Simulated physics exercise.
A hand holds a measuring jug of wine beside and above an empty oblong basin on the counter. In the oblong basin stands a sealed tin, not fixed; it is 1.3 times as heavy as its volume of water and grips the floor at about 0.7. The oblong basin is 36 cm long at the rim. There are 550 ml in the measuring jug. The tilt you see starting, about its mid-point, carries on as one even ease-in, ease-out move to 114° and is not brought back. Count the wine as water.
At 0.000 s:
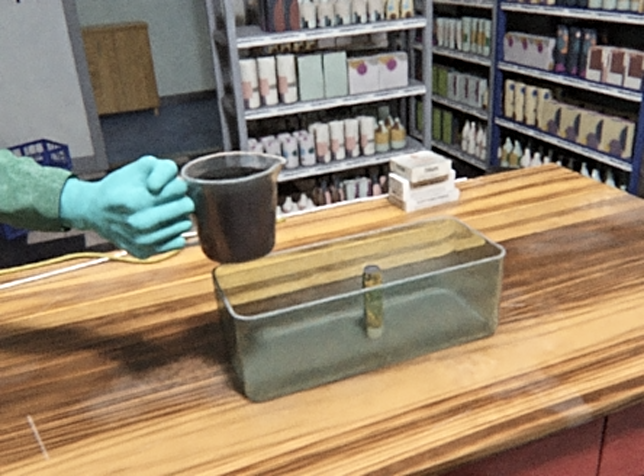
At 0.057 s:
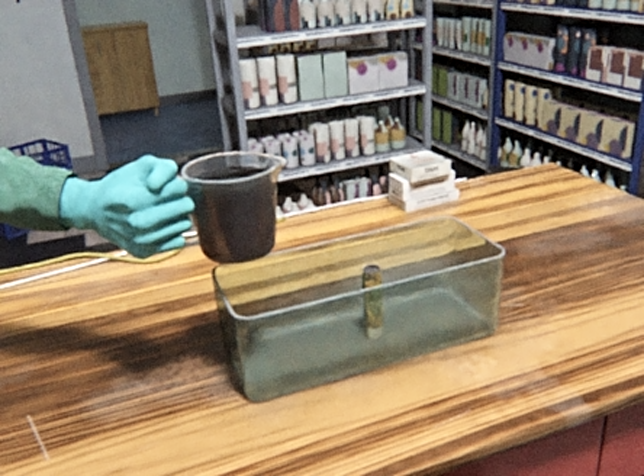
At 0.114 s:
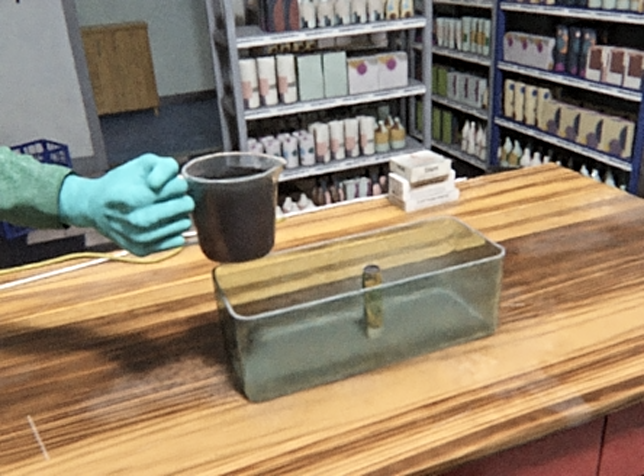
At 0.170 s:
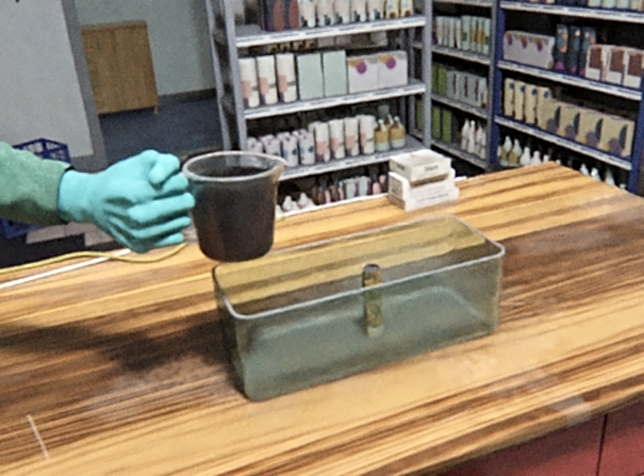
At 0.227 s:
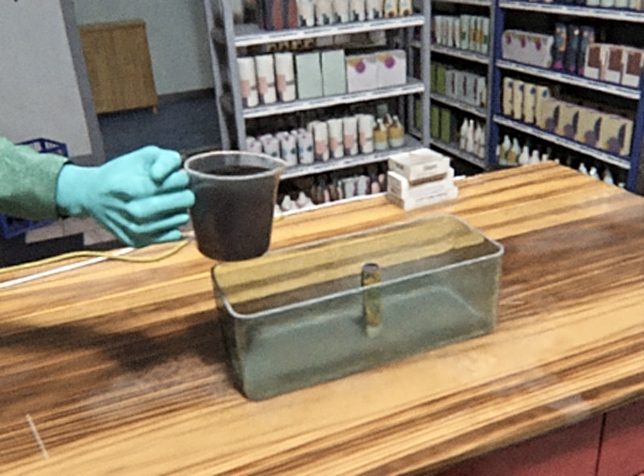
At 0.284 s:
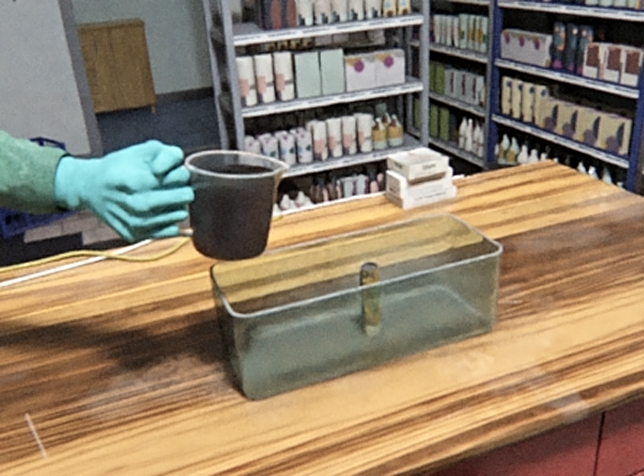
On a shop's wooden counter, a gloved hand holds a jug of dark liquid above an oblong basin, tilting it slightly rightward.
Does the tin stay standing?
It remains upright.
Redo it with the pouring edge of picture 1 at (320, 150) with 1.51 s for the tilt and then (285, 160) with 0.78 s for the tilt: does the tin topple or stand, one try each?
First it falls; then it remains upright.
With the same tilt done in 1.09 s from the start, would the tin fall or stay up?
The tin stays up.
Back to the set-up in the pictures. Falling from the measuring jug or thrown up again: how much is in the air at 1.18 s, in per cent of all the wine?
About 8 per cent.
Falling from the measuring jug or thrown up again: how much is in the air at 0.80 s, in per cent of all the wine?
Near 16 in a hundred.
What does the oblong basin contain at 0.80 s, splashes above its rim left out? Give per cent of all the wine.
Some 12 per cent.
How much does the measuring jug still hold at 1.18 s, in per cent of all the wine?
About 14 per cent.
By 0.80 s the tilt is 63° and 73 per cent is still to pour; the tin stands where it began.
By 1.18 s the tilt is 101° and 14 per cent is still to pour; the tin stands where it began.
By 1.58 s the tilt is 114° and 0 per cent is still to pour; the tin stands where it began.
By 2.01 s the tilt is 114° and 0 per cent is still to pour; the tin stands where it began.
At rest the tin stands where it began.
